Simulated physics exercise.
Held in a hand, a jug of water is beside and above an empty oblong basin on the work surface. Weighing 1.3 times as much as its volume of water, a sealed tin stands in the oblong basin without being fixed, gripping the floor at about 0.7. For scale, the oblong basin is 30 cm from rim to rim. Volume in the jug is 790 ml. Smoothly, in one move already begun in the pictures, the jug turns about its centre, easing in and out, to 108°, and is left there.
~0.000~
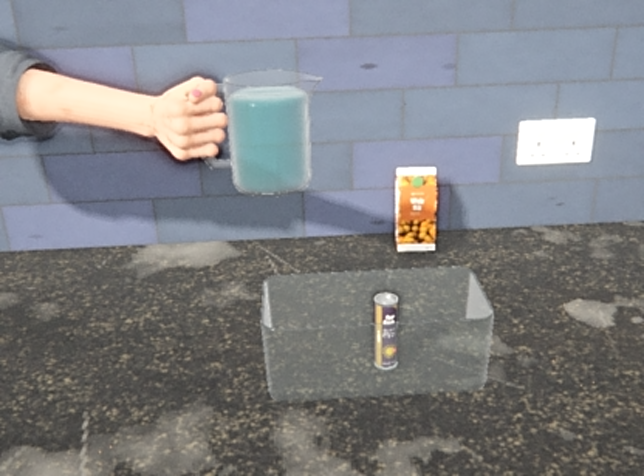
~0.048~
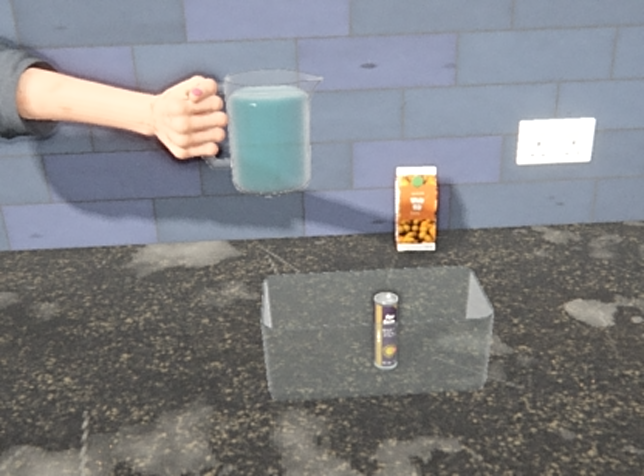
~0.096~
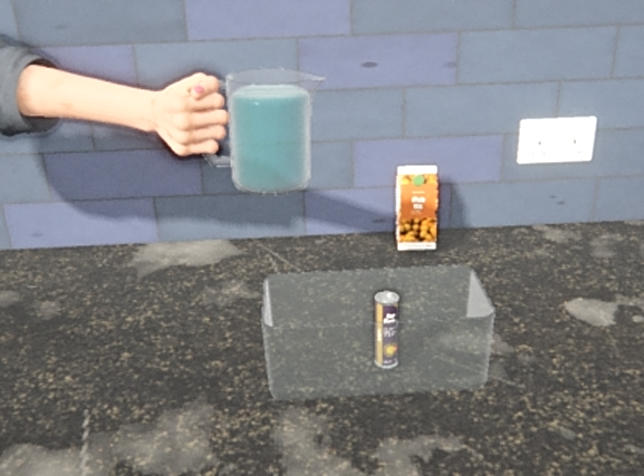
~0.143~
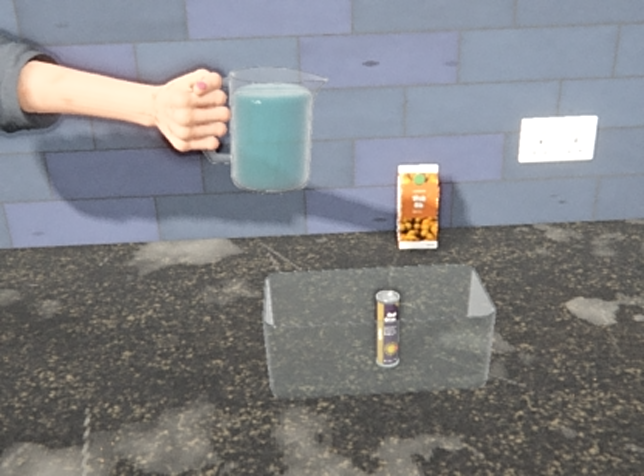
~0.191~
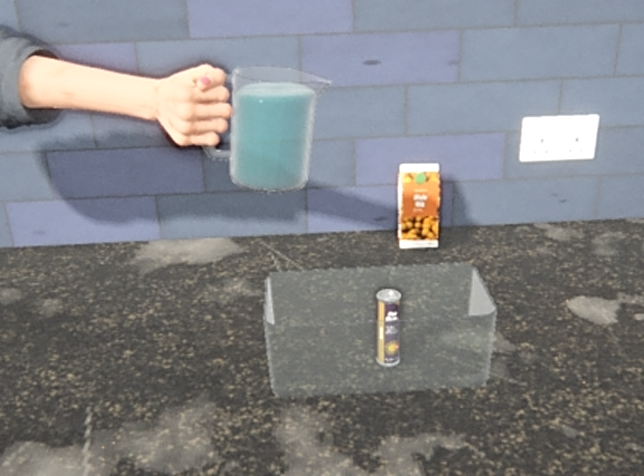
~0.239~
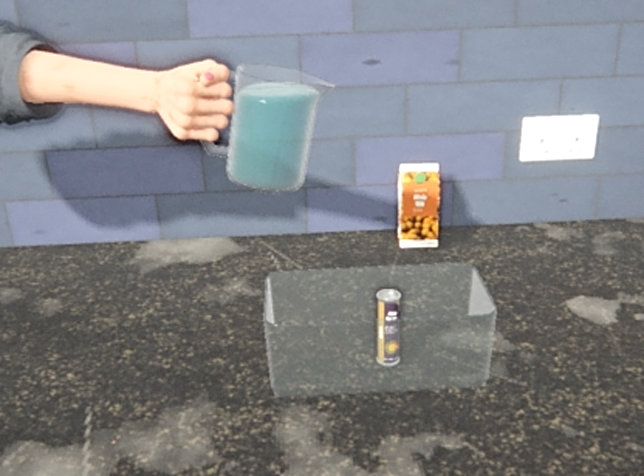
The video shows a hand holding a clear jug of blue-green liquid above and beside an empty oblong basin, with a small tin standing upright and a carton behind; the hand then slowly tilts the jug slightly to the right.
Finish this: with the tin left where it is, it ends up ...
It ends up standing.
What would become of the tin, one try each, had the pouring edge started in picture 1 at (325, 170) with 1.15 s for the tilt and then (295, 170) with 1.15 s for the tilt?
Trial 1 - tin tips; trial 2 - tin stays standing.
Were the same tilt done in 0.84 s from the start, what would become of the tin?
Then the tin does not tip.
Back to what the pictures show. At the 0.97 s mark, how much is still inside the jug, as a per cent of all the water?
32 per cent or so.
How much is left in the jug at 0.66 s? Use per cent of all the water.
I'd put it near 84 percent.
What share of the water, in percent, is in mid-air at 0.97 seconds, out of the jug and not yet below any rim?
Near 32 per cent, I'd say.
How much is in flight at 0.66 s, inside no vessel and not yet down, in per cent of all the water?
I'd say close to 14 per cent.
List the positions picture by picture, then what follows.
Tilt 0°; pouring edge (323, 77); surface from (228, 96) to (308, 92); the oblong basin's rim runs from (263, 303) to (482, 292); the tin's top is at (386, 302), in the first frame.
Tilt 0°; pouring edge (323, 77); surface from (229, 95) to (308, 92), in the second frame.
Tilt 2°; pouring edge (325, 77); surface from (231, 94) to (309, 91), in the third frame.
Tilt 4°; pouring edge (328, 78); surface from (233, 92) to (312, 91), in the fourth frame.
Tilt 7°; pouring edge (332, 81); surface from (236, 91) to (316, 90), in the fifth frame.
Tilt 11°; pouring edge (335, 84); surface from (237, 93) to (321, 90), in the sixth frame.
Then, 0.66 s in, the tilt is 67° and 84 per cent is still to pour; the tin stands where it began.
Then, 0.97 s in, the tilt is 102° and 33 per cent is still to pour; the tin stands where it began.
Then, 1.30 s in, the tilt is 108° and 3 per cent is still to pour; the tin stands where it began.
Then, 1.65 s in, the tilt is 108° and 0 per cent is still to pour; the tin stands where it began.
Finally, the tin stands where it began.
